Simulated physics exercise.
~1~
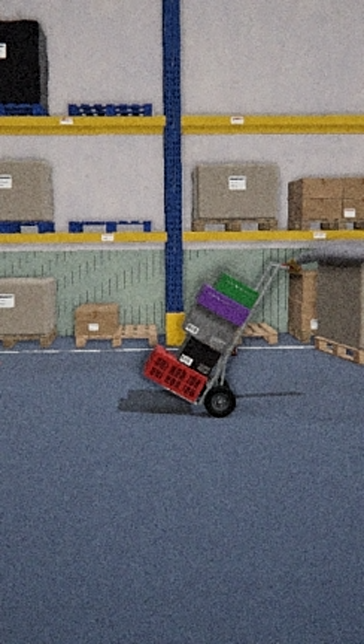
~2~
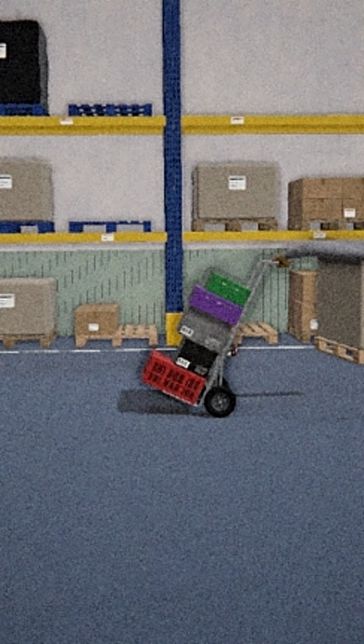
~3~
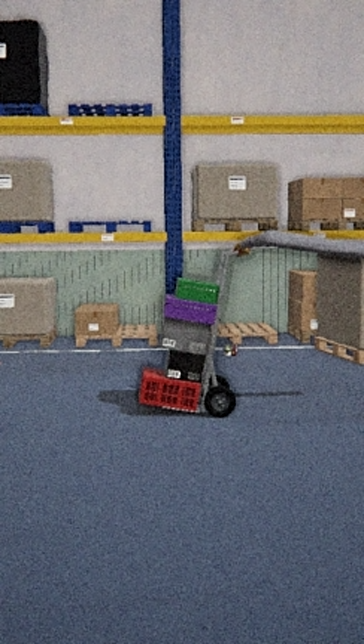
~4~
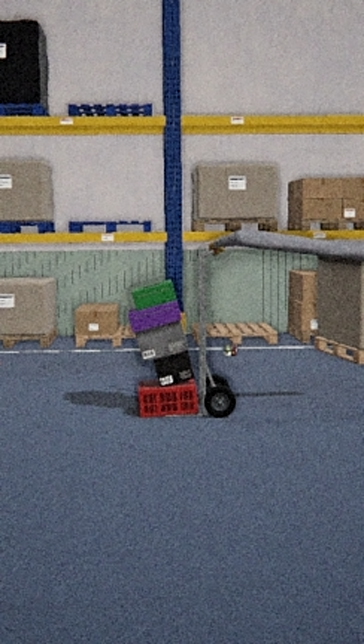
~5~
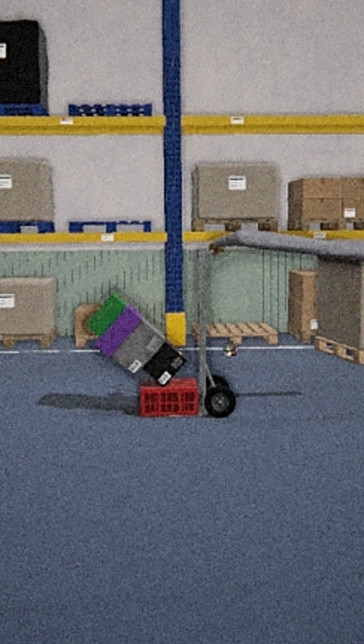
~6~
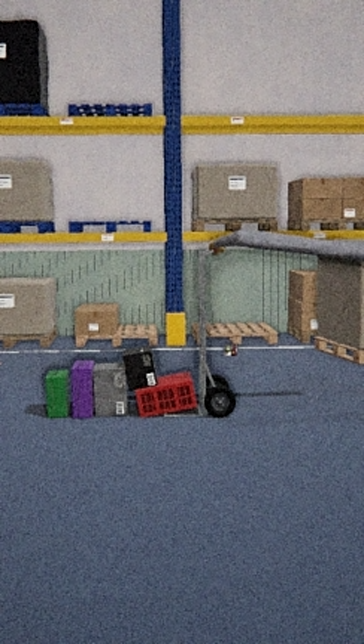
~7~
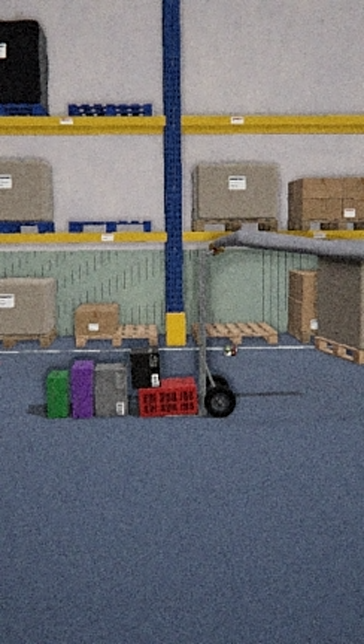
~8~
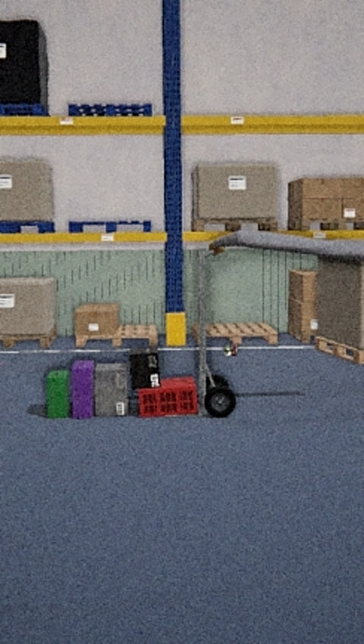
A sack truck leaning back to the right, stacked with a red crate at the bottom, then black, grey, purple and green boxes, stands on the blue floor of a warehouse, seen side-on by a still camera. Behind it are blue and yellow racks with cartons and pallets. The truck swings upright, and the upper boxes tip left together, then topple over the red crate. The green, purple and grey boxes land in a row on the floor to the left. The black box ends tipped over against the crate, which stays at the upright truck's foot.
